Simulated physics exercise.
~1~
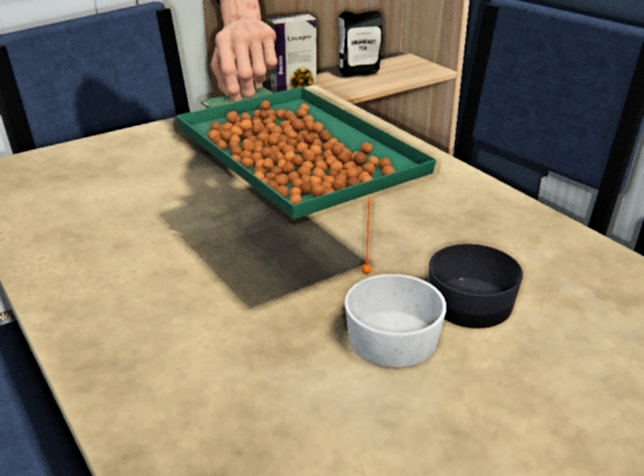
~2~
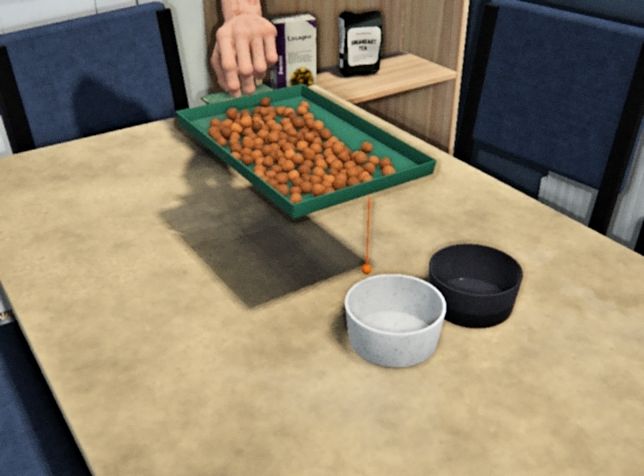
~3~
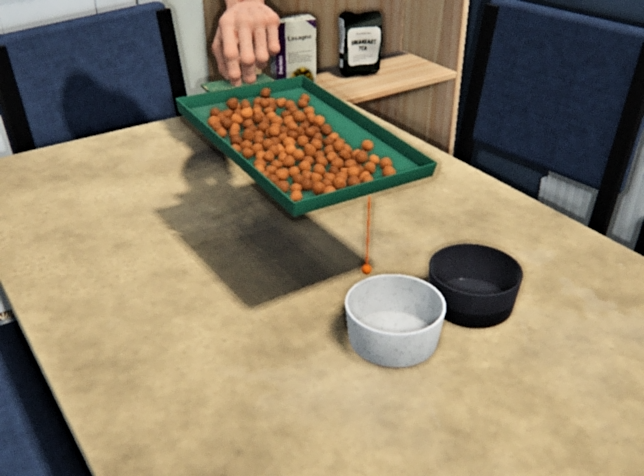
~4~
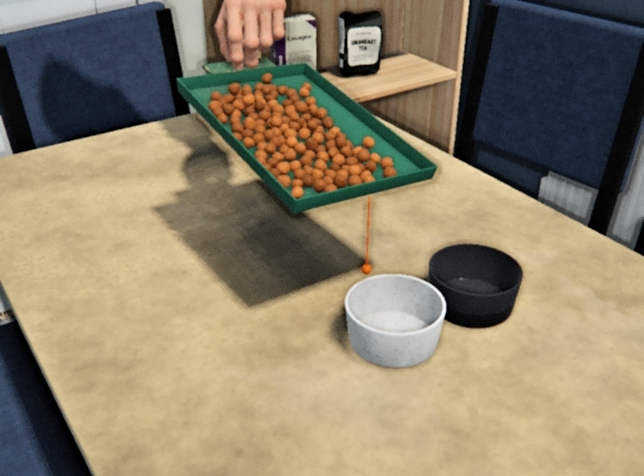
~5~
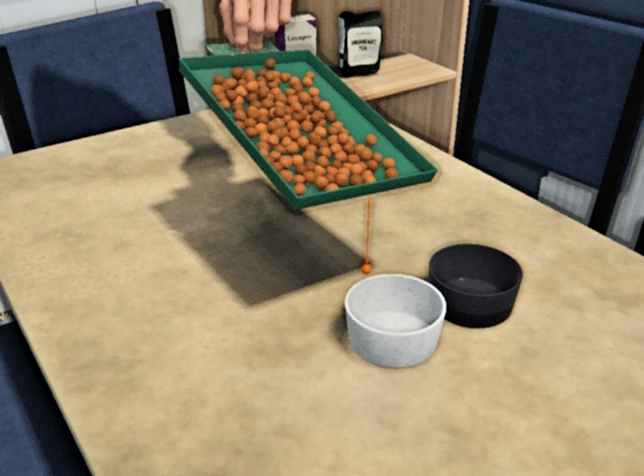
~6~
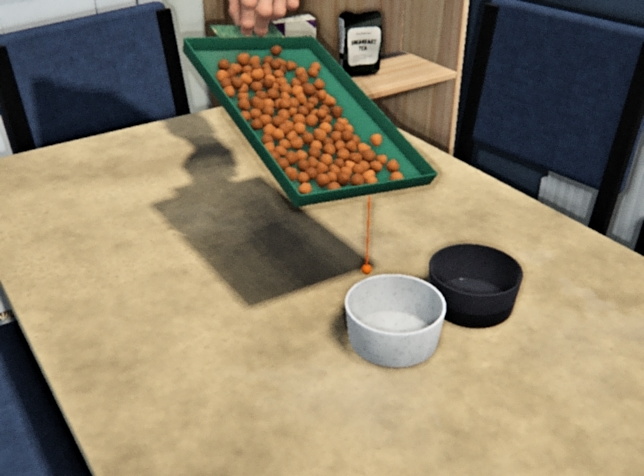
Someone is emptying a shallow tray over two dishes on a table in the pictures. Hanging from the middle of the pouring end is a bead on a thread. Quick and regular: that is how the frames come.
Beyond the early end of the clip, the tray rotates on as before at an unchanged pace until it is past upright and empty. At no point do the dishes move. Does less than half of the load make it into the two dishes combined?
The dishes will gather the main share.
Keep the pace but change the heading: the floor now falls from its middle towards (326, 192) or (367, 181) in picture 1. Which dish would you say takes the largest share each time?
The left-side dish first and the left-side dish second.
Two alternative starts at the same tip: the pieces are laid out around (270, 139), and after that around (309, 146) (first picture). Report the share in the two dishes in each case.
You'd get 70 % the first time and 70 % the second.
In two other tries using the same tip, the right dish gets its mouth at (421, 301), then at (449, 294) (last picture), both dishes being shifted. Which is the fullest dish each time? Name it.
It comes out as the dish further right in the first try and the dish further right in the second.
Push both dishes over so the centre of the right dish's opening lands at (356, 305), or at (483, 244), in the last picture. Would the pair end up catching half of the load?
Result, first place: Not as much as half; second place: Exceeding half.
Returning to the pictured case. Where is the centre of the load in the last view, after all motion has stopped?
Close to (439, 306).
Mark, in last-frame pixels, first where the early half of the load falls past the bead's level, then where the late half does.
First close to (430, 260), next close to (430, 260).
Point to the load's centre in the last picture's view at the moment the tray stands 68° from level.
Near (380, 123).
Shortly afterwards, tray tipped steeply; all but a few on the tray; a little in the right dish; only a few outside both; only a few in the air.
Next, tray tipped past a quarter turn; the bulk on the tray; only a few in the left dish; a little in the right dish; only a few outside both; a little in the air.
Some moments later, tray tipped past a quarter turn; near a quarter in the left dish; near a third in the right dish; near a third outside both.
In the end, tray tipped past a quarter turn; near a quarter in the left dish; near a third in the right dish; near a third outside both.
